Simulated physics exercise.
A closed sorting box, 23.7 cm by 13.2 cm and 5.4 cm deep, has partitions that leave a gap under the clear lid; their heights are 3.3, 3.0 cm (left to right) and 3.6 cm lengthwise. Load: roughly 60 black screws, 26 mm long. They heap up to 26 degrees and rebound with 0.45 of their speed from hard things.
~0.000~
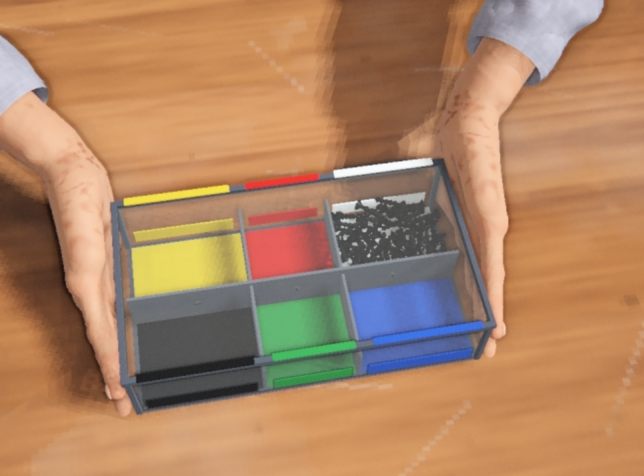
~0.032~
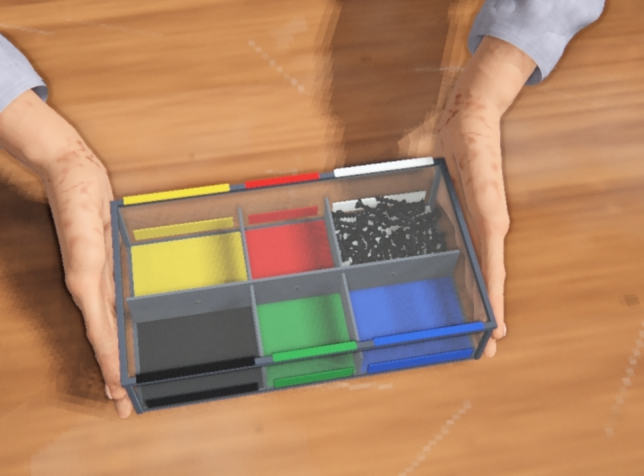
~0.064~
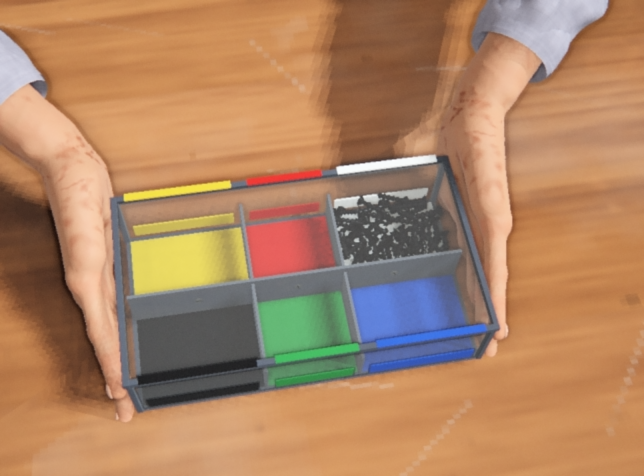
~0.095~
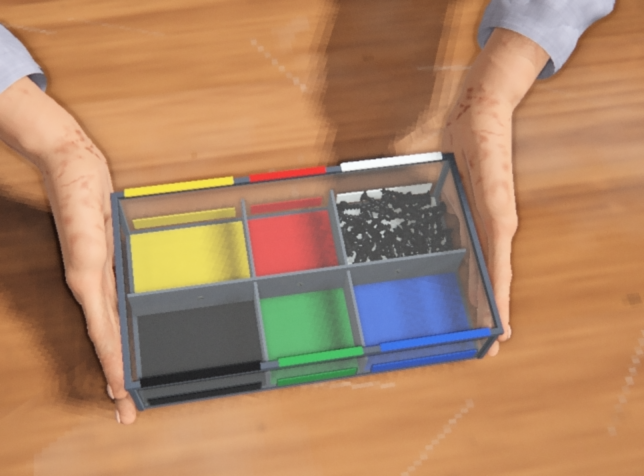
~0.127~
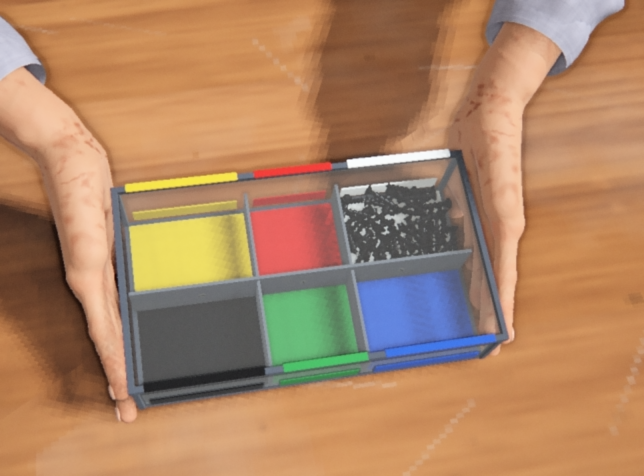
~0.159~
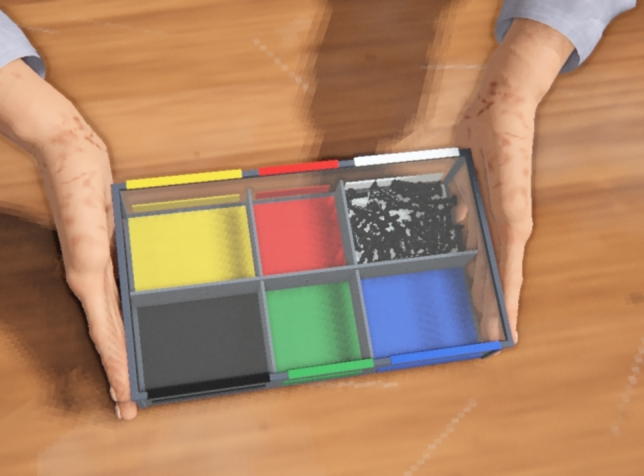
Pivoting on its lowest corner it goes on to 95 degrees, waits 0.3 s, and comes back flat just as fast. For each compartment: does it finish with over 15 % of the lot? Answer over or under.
Red under, blue over, green under, yellow under, white over, black under.
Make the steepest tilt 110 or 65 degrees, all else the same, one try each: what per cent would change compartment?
Some 45 and 5 per cent.
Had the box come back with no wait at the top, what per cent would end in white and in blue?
Then: White 70, blue 30.
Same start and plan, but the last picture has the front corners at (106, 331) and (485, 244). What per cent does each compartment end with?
Red 5; blue 0; green 0; yellow 10; white 85; black 0.
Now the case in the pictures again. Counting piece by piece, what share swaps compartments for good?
Some 50 per cent.
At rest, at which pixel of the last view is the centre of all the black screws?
Around (424, 279).
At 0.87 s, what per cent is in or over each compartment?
Red 0; blue 25; green 0; yellow 0; white 75; black 0.
After 0.87 s, tilt 95 degrees; blue 25 %, white 75 %.
After 1.34 s, tilt 53 degrees; blue 40 %, white 55 %.
Then, at 1.88 s, tilt 0 degrees; blue 50 %, white 50 %.
In the end, at 2.4 s, red 0 %, blue 50 %, green 0 %, yellow 0 %, white 50 %, black 0 %.
